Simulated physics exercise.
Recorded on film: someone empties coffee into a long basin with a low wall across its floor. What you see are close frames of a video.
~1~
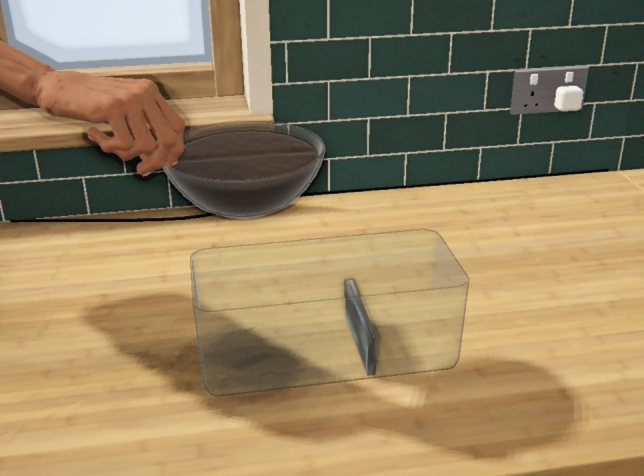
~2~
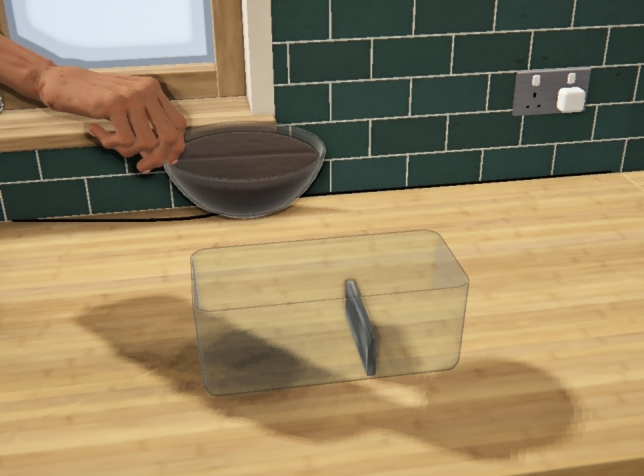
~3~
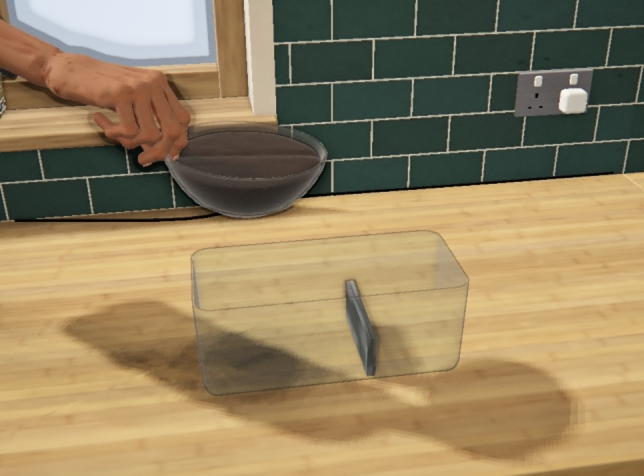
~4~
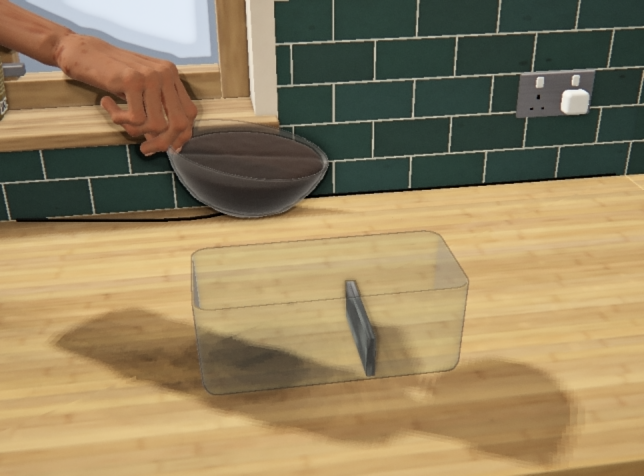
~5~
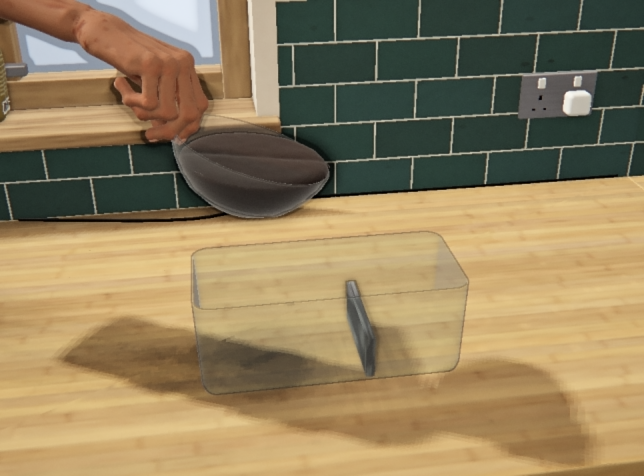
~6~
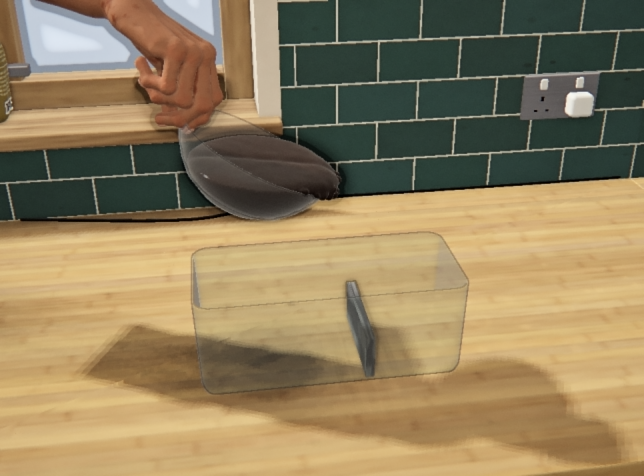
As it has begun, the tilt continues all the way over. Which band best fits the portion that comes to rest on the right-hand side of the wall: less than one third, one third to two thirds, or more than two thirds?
Most likely the right of the wall will hold one third or more, up to two thirds.
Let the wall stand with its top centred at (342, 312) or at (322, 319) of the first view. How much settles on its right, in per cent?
Estimated: 65 % first, 75 % second.
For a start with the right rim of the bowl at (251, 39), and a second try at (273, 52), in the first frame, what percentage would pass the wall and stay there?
Close to 10 in a hundred, and close to 25 in a hundred.
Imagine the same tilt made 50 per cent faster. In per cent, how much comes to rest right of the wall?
About 35 per cent.
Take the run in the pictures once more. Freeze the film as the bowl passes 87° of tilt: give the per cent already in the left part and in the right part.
Left side 15 in a hundred, right side 50 in a hundred.
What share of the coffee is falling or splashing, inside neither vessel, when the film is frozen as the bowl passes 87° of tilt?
25 in a hundred.
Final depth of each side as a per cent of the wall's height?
Roughly 30 left of the wall, roughly 50 right of it.
A moment on, the bowl is tipped on its side and 8 per cent is still to pour, 17 is left of the wall and 48 right of it.
Next, the bowl is tipped right over and 0 per cent is still to pour, 42 is left of the wall and 41 right of it.
Then the bowl is tipped right over and 0 per cent is still to pour, 46 is left of the wall and 47 right of it.
Later the bowl is tipped right over and 0 per cent is still to pour, 46 is left of the wall and 47 right of it.
Finally, 46 per cent lies left of the wall, 47 right of it and 7 outside.
